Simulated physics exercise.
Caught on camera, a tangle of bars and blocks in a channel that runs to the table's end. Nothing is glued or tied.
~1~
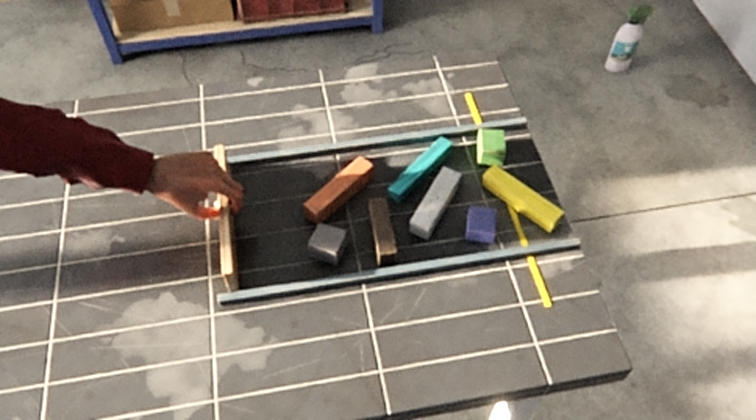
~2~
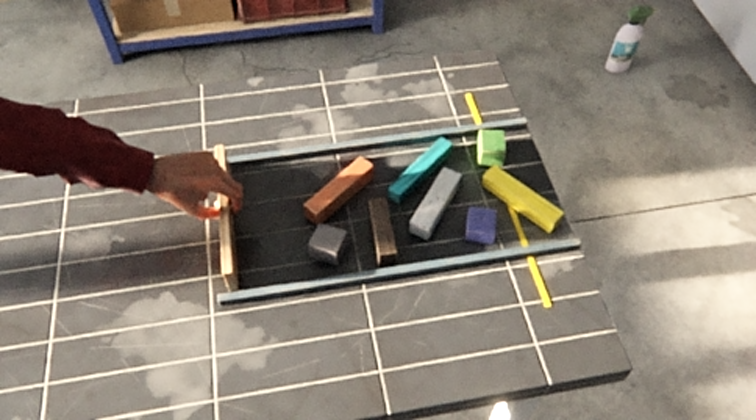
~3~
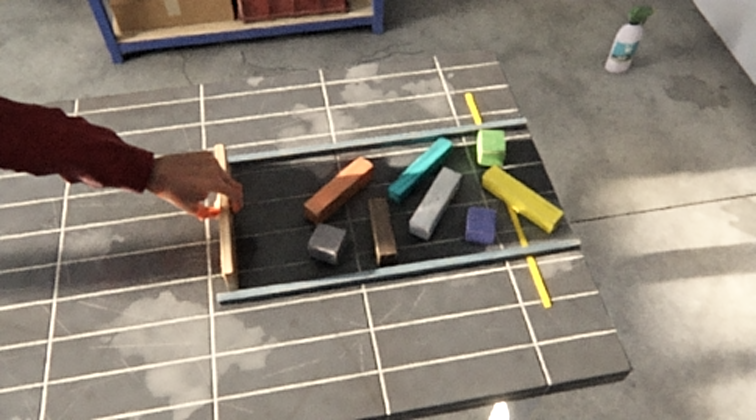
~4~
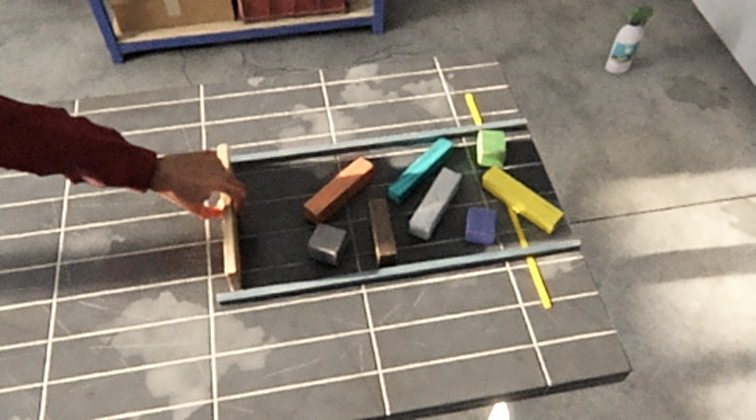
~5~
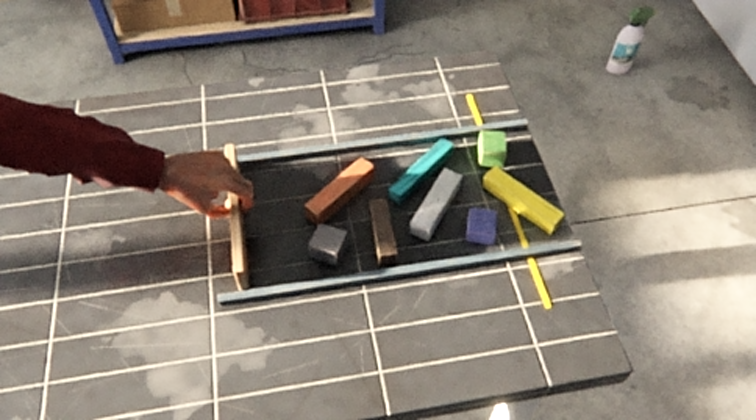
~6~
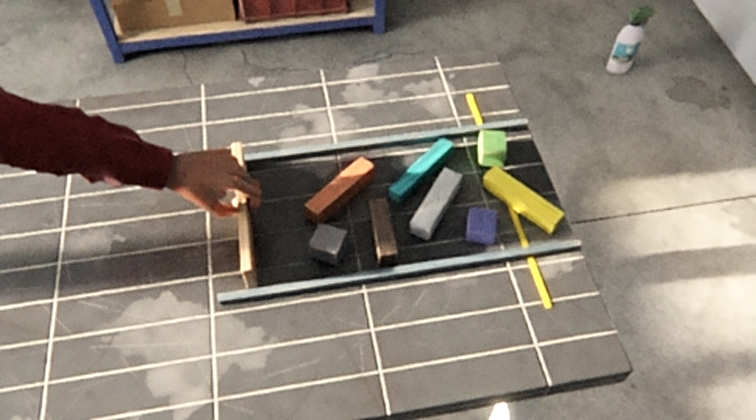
A hand slides a wooden board slightly right along a channel of unmoving coloured blocks.
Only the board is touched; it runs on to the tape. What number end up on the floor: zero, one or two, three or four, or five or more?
Outcome: The number that fall off is three or four.
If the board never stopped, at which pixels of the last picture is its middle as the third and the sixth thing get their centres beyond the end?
At (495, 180) for the third, at (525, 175) for the sixth.
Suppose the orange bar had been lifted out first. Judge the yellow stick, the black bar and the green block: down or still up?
The yellow stick falls, the black bar stays on, the green block stays on.
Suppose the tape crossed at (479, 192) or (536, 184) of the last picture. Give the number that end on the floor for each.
Try by try, 2 and 6.
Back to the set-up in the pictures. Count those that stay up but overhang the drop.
That would be 0.
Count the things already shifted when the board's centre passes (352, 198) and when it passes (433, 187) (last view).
First 3, then 7.
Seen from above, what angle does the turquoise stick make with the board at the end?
Some 0 degrees.
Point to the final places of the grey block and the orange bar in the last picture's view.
The grey block at (531, 211), the orange bar at (505, 160).
A little later, none off yet; yellow stick at rest near (522, 199); green block at rest near (492, 149); blue block at rest near (482, 226).
Next, none off yet; yellow stick at rest near (522, 199); green block at rest near (492, 149); blue block shifted a little near (493, 224).
Later still, none off yet; yellow stick tilted a little near (569, 189); green block shifted a little near (506, 149); blue block shifted well along near (576, 224).
When it is over, the number that fall off is three or four; down, white bar, blue block, green block and yellow stick.
